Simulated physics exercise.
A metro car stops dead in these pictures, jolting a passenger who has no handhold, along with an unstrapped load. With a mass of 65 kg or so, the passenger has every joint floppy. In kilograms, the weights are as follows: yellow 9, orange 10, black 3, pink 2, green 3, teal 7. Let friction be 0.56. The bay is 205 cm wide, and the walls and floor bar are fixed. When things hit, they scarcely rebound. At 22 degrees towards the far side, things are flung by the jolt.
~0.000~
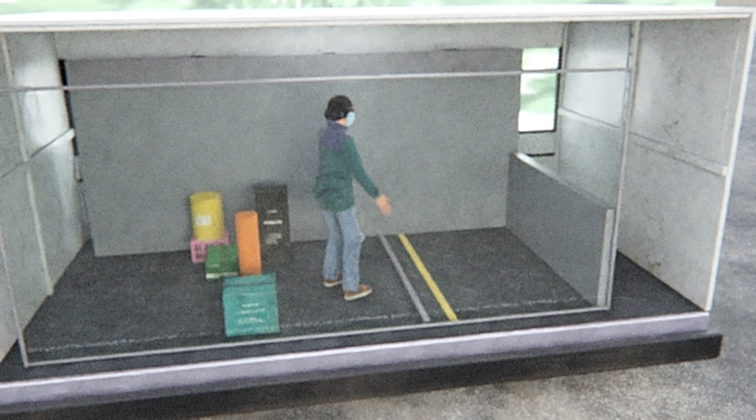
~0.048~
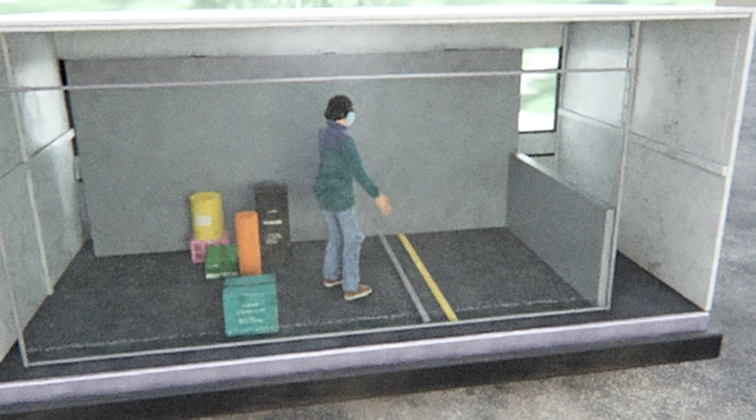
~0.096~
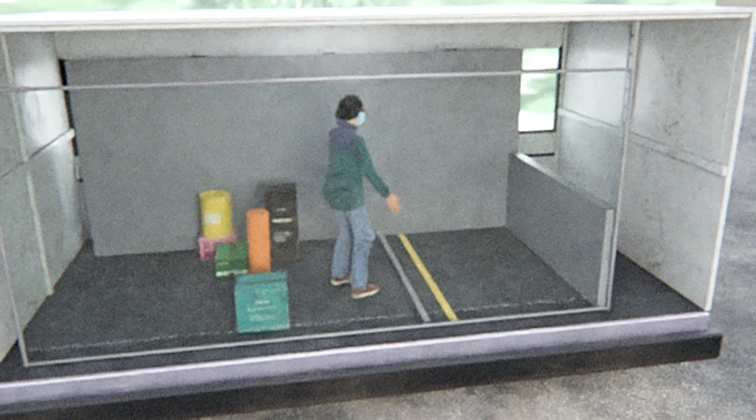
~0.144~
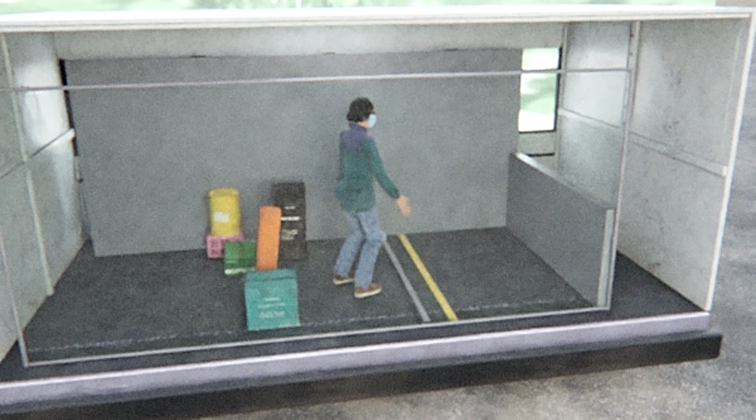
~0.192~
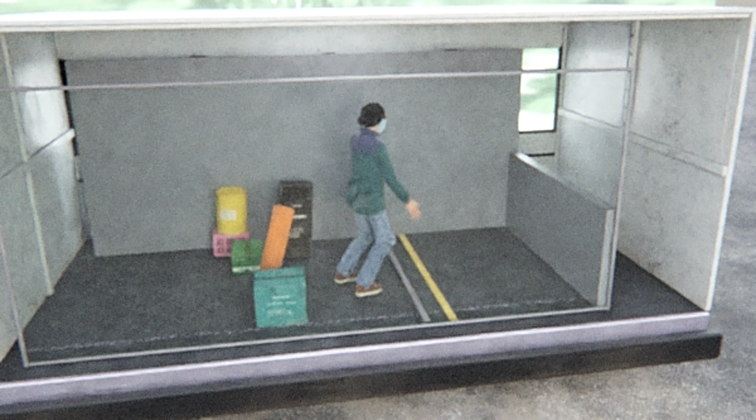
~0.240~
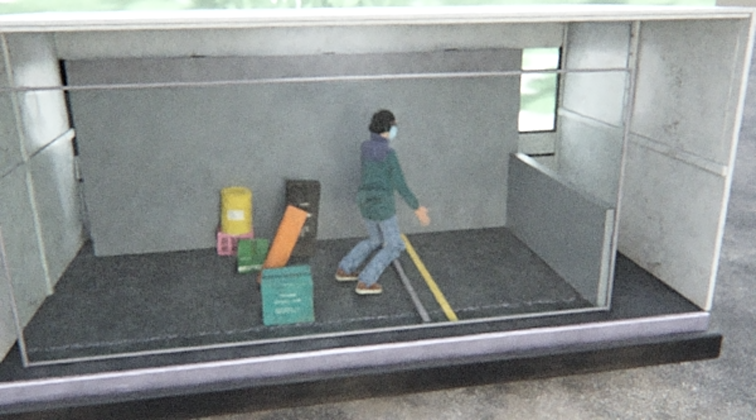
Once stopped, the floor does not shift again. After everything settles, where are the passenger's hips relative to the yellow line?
The passenger's hips are past the yellow line.
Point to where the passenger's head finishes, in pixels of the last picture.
It ends up around (509, 235), more or less.
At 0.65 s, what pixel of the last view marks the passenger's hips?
Around (441, 235).
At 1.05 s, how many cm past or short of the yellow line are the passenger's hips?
About 45 cm past it.
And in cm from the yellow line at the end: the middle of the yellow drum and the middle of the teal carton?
Yellow drum 170 short, teal carton 120 short.
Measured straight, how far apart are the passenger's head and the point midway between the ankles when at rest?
Distance head to ankle midpoint: Approx. 100 cm.
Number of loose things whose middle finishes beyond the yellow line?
By my count, 0 of them.
After 0.40 s the passenger's hips are 15 cm short of the yellow line, near (408, 225) in the last picture's view.
After 0.65 s the passenger's hips are 18 cm past the yellow line, near (441, 235) in the last picture's view.
After 1.05 s the passenger's hips are 47 cm past the yellow line, near (466, 248) in the last picture's view; the yellow drum 169 cm short of the yellow line, tilted 5°.
At rest, 1.6 s, yellow drum stops short of the yellow line; orange roll stops short of the yellow line; black tall box stops short of the yellow line; pink crate stops short of the yellow line; green carton stops short of the yellow line; teal carton stops short of the yellow line; passenger's hips cross the yellow line; passenger's head crosses the yellow line.
